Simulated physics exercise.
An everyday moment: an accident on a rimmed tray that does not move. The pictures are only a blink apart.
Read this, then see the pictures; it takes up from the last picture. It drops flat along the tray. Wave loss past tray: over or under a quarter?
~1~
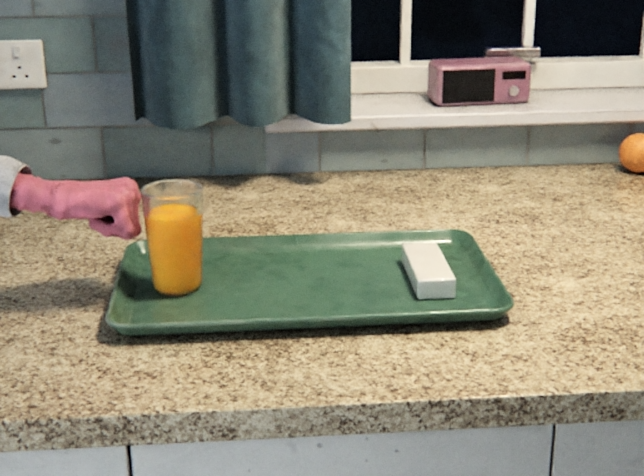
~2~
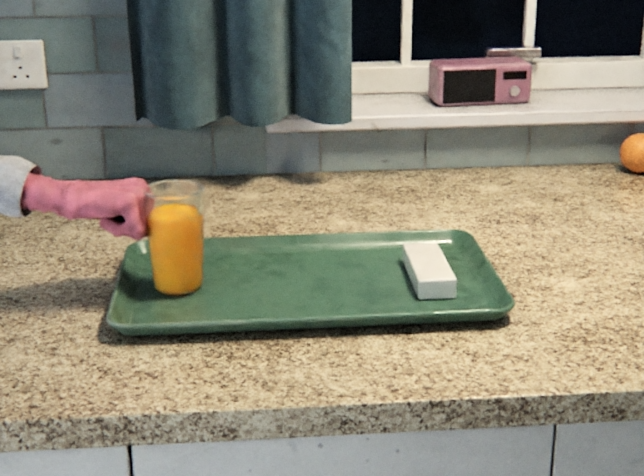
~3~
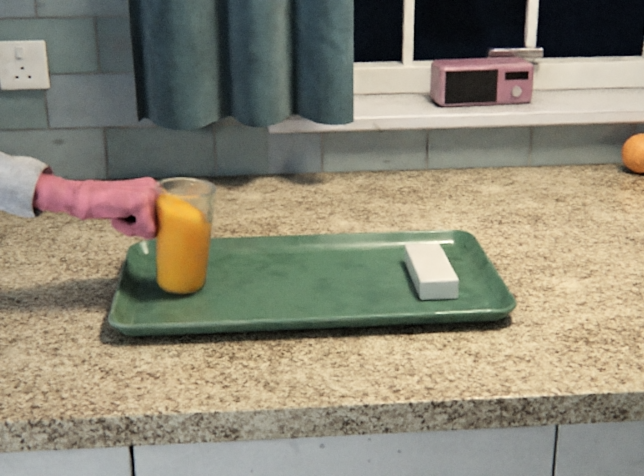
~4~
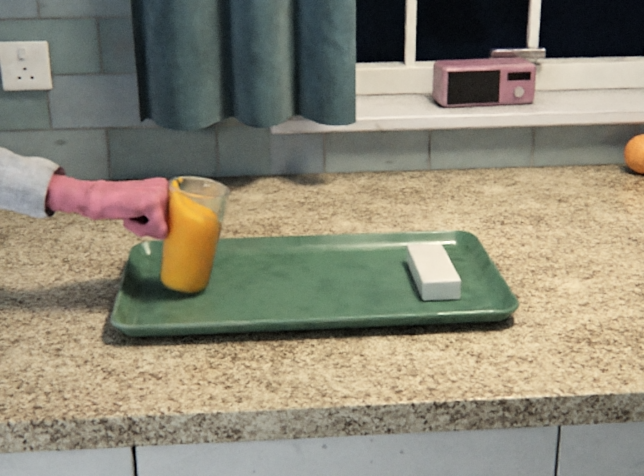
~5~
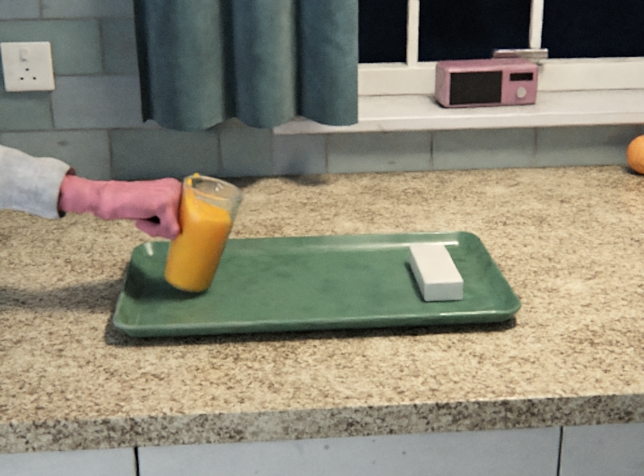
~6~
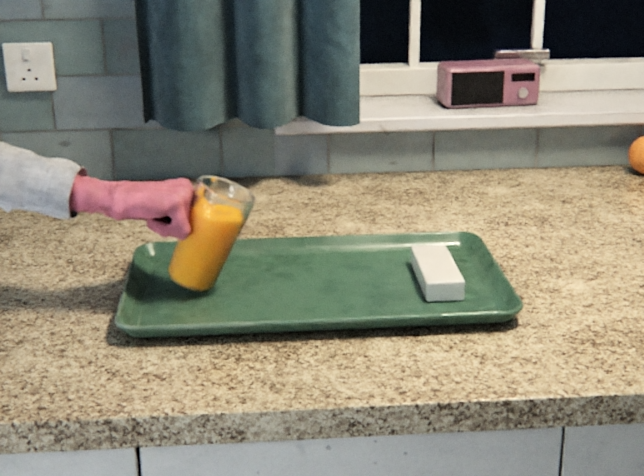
Well, over three quarters remains on the tray afterwards.
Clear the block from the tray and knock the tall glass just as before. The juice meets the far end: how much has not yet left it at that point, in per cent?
45 %, roughly.
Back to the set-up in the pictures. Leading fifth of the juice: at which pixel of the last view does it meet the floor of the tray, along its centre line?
About (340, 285).
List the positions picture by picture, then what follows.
Tilt 0°; right rim (201, 189); surface from (148, 211) to (199, 209); the tray's far rim is at (490, 266); a block is fixed to the tray further along, in the first frame.
Tilt 0°; right rim (202, 189); surface from (149, 211) to (200, 209), in the second frame.
Tilt 6°; right rim (214, 190); surface from (158, 191) to (203, 213), in the third frame.
Tilt 12°; right rim (228, 193); surface from (172, 182) to (221, 216), in the fourth frame.
Tilt 18°; right rim (241, 196); surface from (179, 211) to (232, 213), in the fifth frame.
Tilt 24°; right rim (254, 201); surface from (186, 220) to (244, 211), in the sixth frame.
A moment on, the tall glass is falling and 99 per cent is in the glass, 0 on the tray and 1 above or beyond its rim.
Next, the tall glass lies on its side and 67 per cent is in the glass, 18 on the tray and 16 above or beyond its rim.
Then the tall glass lies on its side and 38 per cent is in the glass, 45 on the tray and 17 above or beyond its rim.
Later the tall glass lies on its side and 21 per cent is in the glass, 72 on the tray and 7 above or beyond its rim.
At rest 93 per cent is held by tray and glass, 7 is off the tray.
